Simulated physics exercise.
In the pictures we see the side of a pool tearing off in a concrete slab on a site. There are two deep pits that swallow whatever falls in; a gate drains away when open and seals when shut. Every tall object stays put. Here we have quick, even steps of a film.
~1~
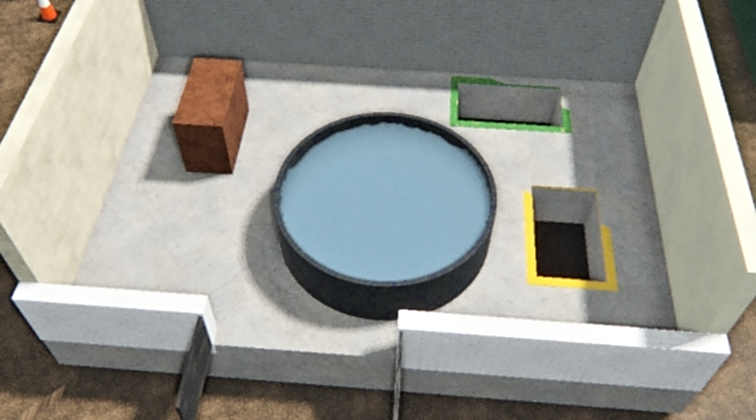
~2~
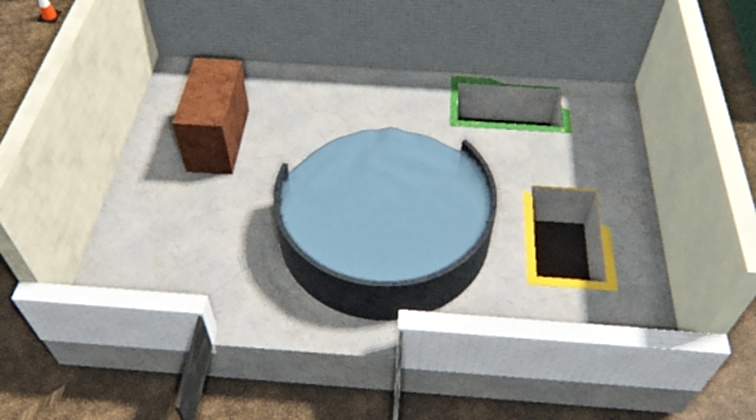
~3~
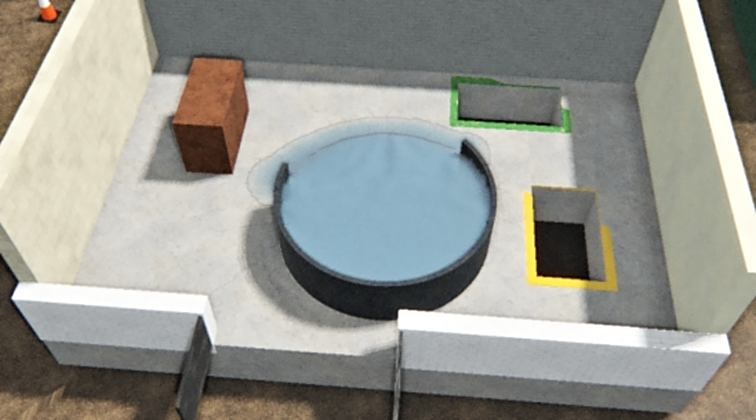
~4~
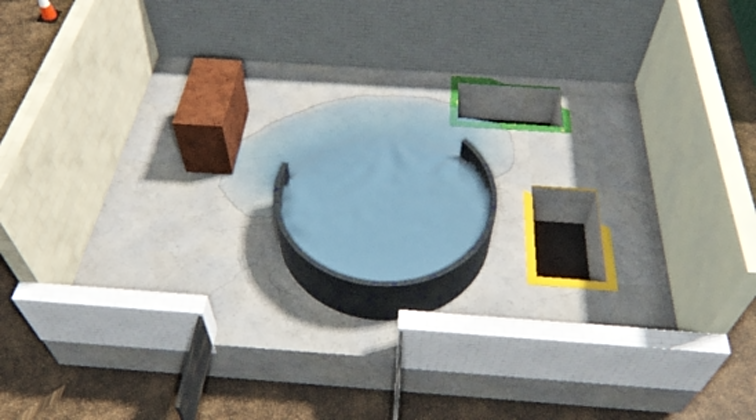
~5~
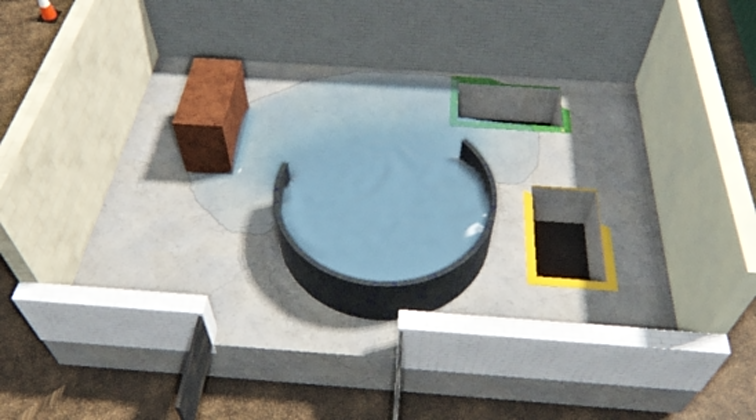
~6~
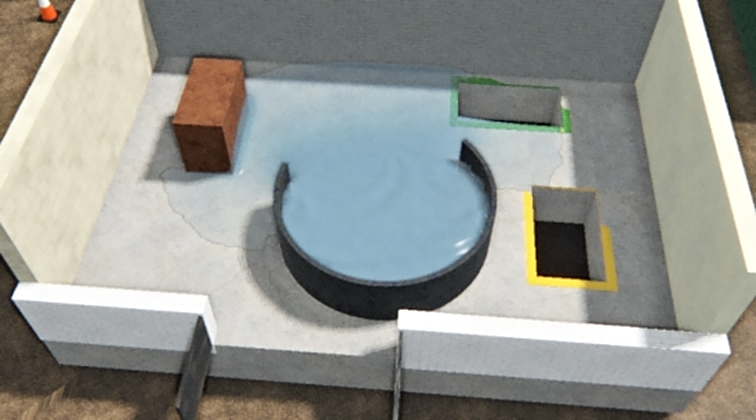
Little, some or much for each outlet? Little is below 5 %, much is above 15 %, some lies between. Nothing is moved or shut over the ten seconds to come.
The gate gets some. The green pit gets much. The yellow pit gets little.
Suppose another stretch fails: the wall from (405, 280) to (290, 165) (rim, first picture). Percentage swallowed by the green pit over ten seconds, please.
Per cent: Green 8.
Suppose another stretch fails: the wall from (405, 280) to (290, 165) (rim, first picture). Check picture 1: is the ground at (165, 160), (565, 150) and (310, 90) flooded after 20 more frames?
First spot submerged, second spot spared, third spot spared.
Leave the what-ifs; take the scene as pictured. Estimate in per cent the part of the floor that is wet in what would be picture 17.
Some 45 in a hundred.
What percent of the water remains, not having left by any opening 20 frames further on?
My figure: Some 80 per cent.
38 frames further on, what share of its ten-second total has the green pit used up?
Result: 85 % of the ten-second total.
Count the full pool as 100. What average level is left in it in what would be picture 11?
Roughly 54 %.
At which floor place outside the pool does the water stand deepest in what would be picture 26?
Around (158, 61).
A moment on, water covers 40 % of the floor; the gate 0 %, the green pit 6 %, the yellow pit 0 %.
Next, water covers 45 % of the floor; the gate 0 %, the green pit 11 %, the yellow pit 0 %.
Then, water covers 65 % of the floor; the gate 0 %, the green pit 20 %, the yellow pit 0 %.
Later, water covers 80 % of the floor; the gate 4 %, the green pit 28 %, the yellow pit 1 %.
In the end, water covers 90 % of the floor; the gate 13 %, the green pit 33 %, the yellow pit 2 %.
